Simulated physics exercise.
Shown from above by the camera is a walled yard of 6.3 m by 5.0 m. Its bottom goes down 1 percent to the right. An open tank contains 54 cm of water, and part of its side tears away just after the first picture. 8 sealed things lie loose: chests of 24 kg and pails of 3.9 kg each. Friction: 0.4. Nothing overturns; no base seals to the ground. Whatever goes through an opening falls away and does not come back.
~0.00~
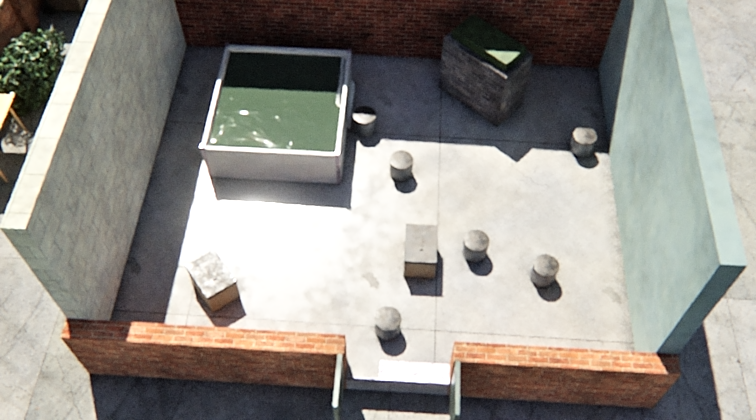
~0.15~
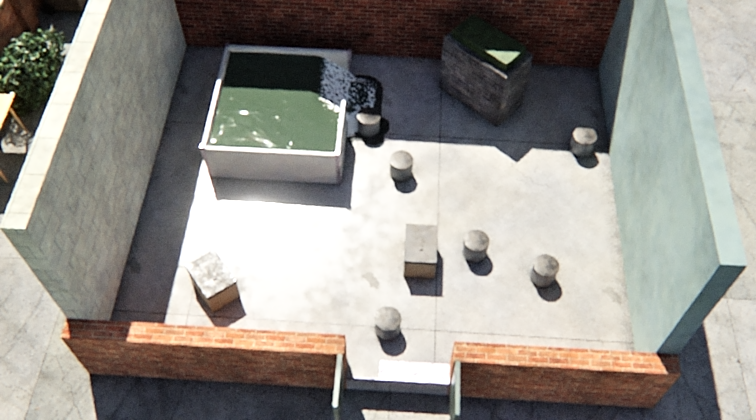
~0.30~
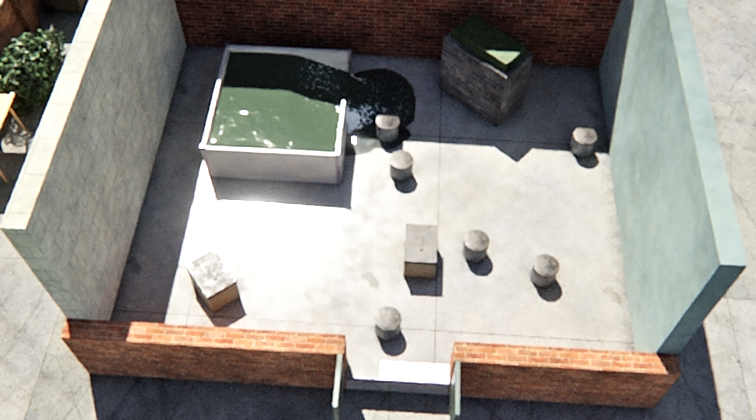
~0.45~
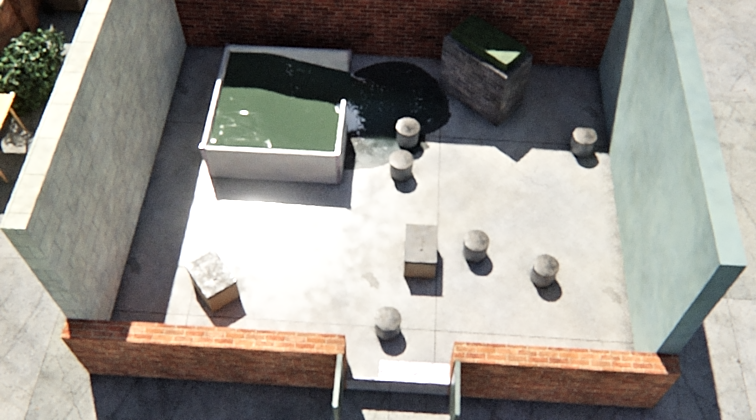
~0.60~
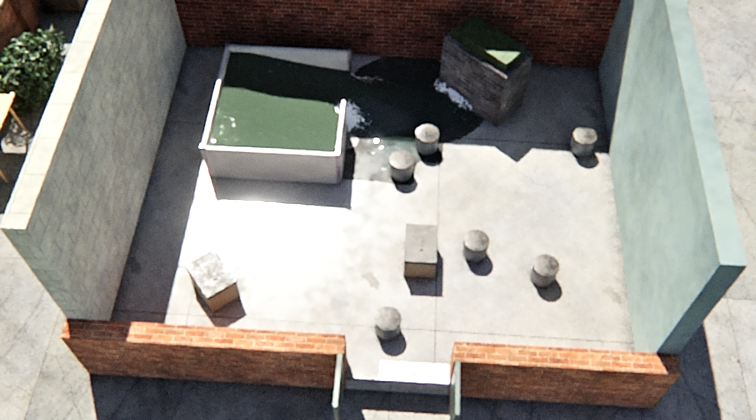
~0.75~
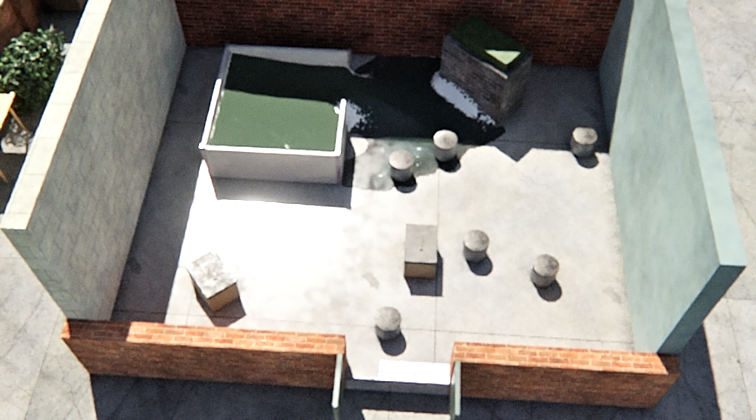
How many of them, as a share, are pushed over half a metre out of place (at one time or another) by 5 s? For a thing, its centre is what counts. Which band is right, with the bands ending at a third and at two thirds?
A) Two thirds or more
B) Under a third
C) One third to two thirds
(C) One third to two thirds.
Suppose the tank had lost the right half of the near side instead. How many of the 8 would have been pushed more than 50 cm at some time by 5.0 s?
2.
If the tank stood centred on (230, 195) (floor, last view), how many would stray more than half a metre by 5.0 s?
The answer would then be 5.
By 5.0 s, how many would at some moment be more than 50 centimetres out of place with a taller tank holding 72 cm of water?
It would come to 5 of them.
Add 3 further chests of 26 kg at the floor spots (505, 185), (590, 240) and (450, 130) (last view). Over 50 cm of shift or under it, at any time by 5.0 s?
Reading them off in order: Clears the mark, clears the mark, clears the mark.
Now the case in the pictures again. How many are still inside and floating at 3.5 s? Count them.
Total: 2.
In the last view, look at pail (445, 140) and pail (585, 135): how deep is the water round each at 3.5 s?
I'd put it at 15 cm and 6 cm respectively.
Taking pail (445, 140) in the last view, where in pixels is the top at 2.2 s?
Near (600, 249).
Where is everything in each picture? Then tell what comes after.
In the first picture, a pail at (364, 115), on the bottom; a chest at (421, 243), on the bottom; 3.1 m2 under water; 0 of 8 have shifted.
In the second picture, a pail at (369, 116) rests on the ground, 6 cm from its start; a chest at (421, 243), on the bottom; water covers 3.5 m2; 1 of 8 have shifted.
In the third picture, a pail at (388, 121), on the bottom, 34 cm from its start; a chest at (421, 243) rests on the ground; water covers 4.2 m2; 1 of 8 have shifted.
In the fourth picture, a pail at (408, 127) rests on the ground, 64 cm from its start; a chest at (421, 243), on the bottom; 5.1 m2 under water; 1 of 8 have shifted.
In the fifth picture, a pail at (428, 133) rests on the ground, 93 cm from its start; a chest at (421, 243) rests on the ground; 5.9 m2 under water; 1 of 8 have shifted.
In the sixth picture, a pail at (446, 140) rests on the ground, 119 cm from its start; a chest at (421, 243), on the bottom; water covers 6.3 m2; 1 of 8 have shifted.
After 1.1 s 1 of 8 are over 50 cm from their spots; 0 afloat.
After 2.2 s 1 of 8 are over 50 cm from their spots; 0 afloat.
After 3.5 s 2 of 8 are over 50 cm from their spots; 2 afloat.
After 5.0 s 4 of 8 are over 50 cm from their spots, and 4 have been at some point; 2 afloat.
